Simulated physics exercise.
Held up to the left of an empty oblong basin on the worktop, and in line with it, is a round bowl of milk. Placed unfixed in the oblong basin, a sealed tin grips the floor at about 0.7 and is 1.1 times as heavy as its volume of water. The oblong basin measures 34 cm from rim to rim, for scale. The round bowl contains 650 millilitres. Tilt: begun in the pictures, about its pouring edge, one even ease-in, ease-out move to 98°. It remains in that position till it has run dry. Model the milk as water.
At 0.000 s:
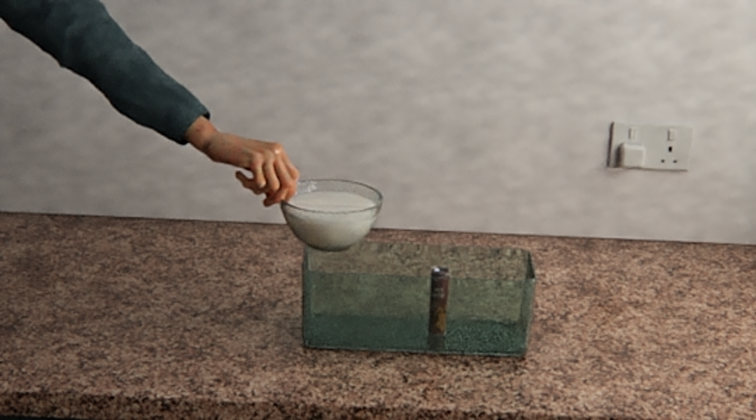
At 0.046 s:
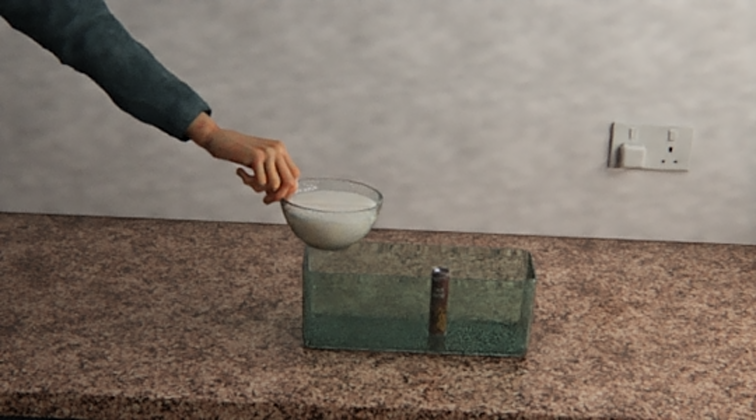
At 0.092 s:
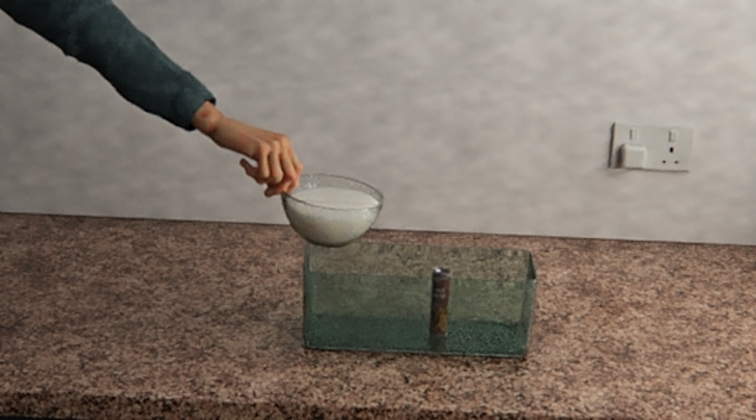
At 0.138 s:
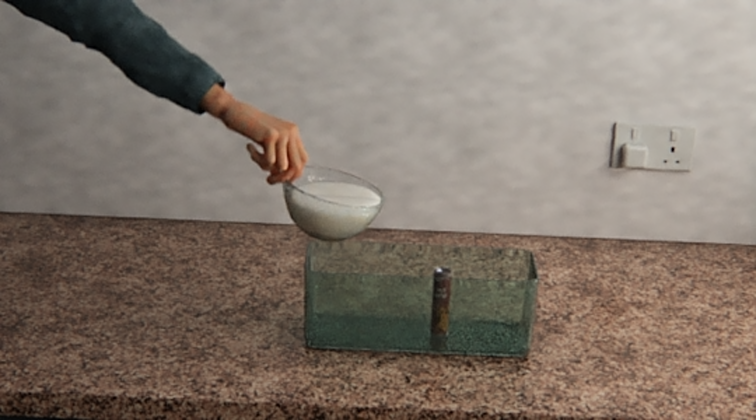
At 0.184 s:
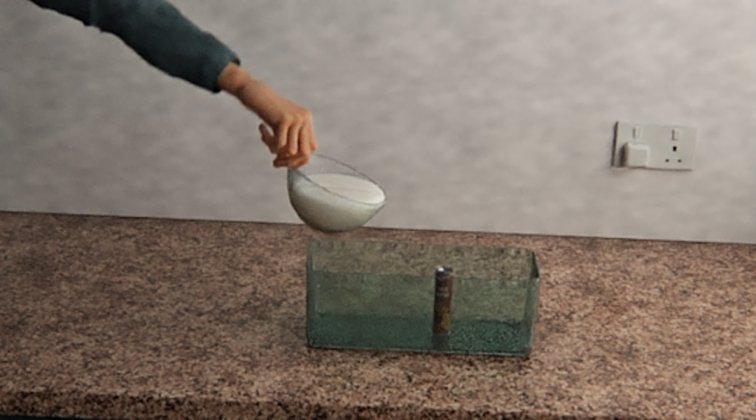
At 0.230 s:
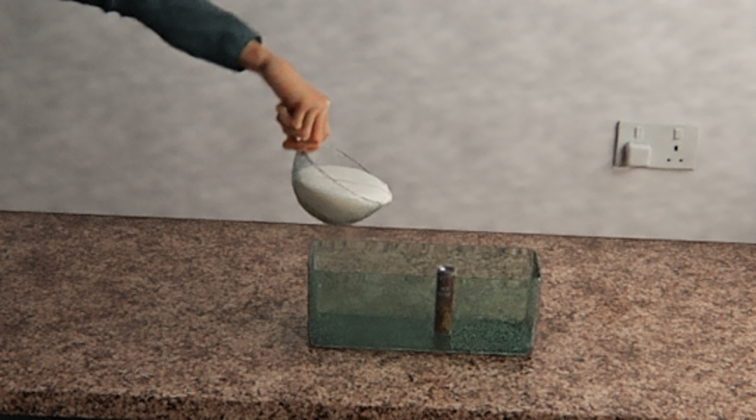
To begin with, a hand holds a round glass bowl of milk almost level above the left side of an oblong glass basin on a speckled worktop. The hand then rises and swings rightward, tilting the bowl slowly at first and then more steeply, as the milk shifts toward its right-hand lip.
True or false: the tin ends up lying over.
False.
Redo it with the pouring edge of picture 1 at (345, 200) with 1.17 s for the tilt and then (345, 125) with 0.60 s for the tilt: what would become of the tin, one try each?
Trial 1 - tin stays standing; trial 2 - tin stays standing.
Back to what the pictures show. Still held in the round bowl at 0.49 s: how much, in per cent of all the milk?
30 %.
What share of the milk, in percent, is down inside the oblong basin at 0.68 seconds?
Near 92 in a hundred.
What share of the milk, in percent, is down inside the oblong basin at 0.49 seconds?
Fraction in basin: Approx. 16%.
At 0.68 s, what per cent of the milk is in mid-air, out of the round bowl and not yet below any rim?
Something like 8 per cent is in the air then.
By 0.49 s the tilt is 90° and 30 per cent is still to pour; the tin stands where it began.
By 0.68 s the tilt is 98° and 0 per cent is still to pour; the tin stands where it began.
By 0.88 s the tilt is 98° and 0 per cent is still to pour; the tin stands where it began.
By 1.10 s the tilt is 98° and 0 per cent is still to pour; the tin stands where it began.
At rest the tin stands where it began.
